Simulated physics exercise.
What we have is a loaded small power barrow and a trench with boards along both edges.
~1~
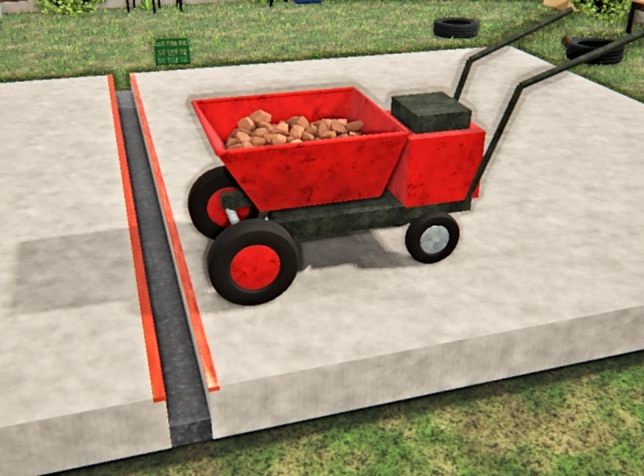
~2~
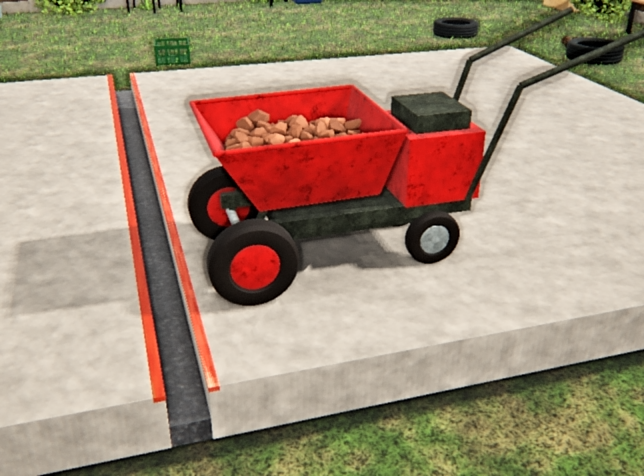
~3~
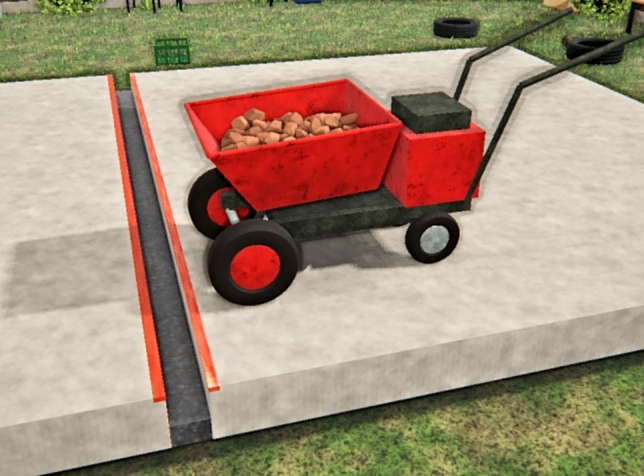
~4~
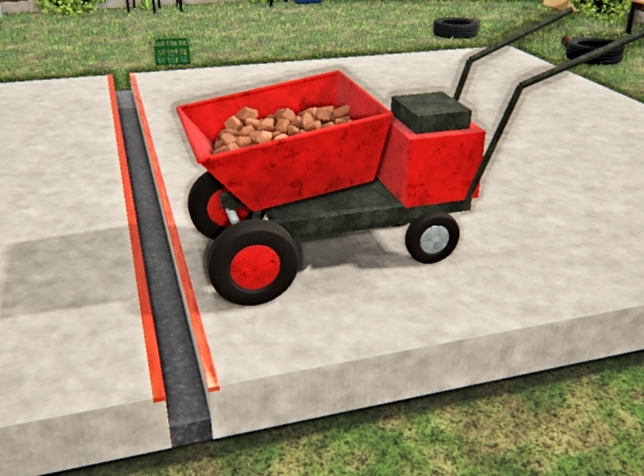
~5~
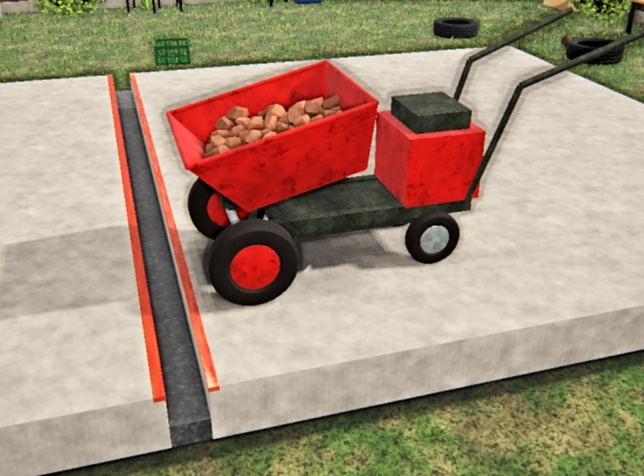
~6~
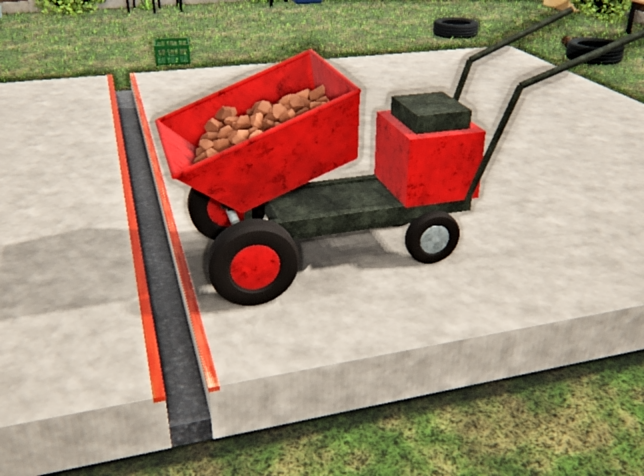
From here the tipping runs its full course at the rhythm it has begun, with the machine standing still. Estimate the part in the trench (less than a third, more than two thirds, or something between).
In the trench: Under a third.
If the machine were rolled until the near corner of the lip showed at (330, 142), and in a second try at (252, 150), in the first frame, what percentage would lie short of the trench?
First some 30, then 0 per cent.
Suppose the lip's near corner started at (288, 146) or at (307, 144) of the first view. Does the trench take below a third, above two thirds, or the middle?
One: The middle third. Two: One to two thirds.
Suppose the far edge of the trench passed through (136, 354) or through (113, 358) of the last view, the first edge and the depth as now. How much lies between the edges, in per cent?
Near 0 % and 20 %.
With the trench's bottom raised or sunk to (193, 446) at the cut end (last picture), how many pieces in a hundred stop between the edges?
Near 0 %.
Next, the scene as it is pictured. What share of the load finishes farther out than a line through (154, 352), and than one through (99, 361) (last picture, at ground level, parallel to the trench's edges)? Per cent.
The first gives 80 %, the second 60 %.
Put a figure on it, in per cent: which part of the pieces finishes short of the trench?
Near 0 %.
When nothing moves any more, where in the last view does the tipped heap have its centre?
At about (72, 286).
Soon, skip tipped steeply; all in the skip.
A while on, skip tipped right over; most in the skip; a small part beyond it; a stray few falling.
Towards the end, skip tipped right over; about a quarter in the skip; most beyond it.
Finally, skip tipped right over; a small part in the skip; none in or heaped over the trench; most beyond it.
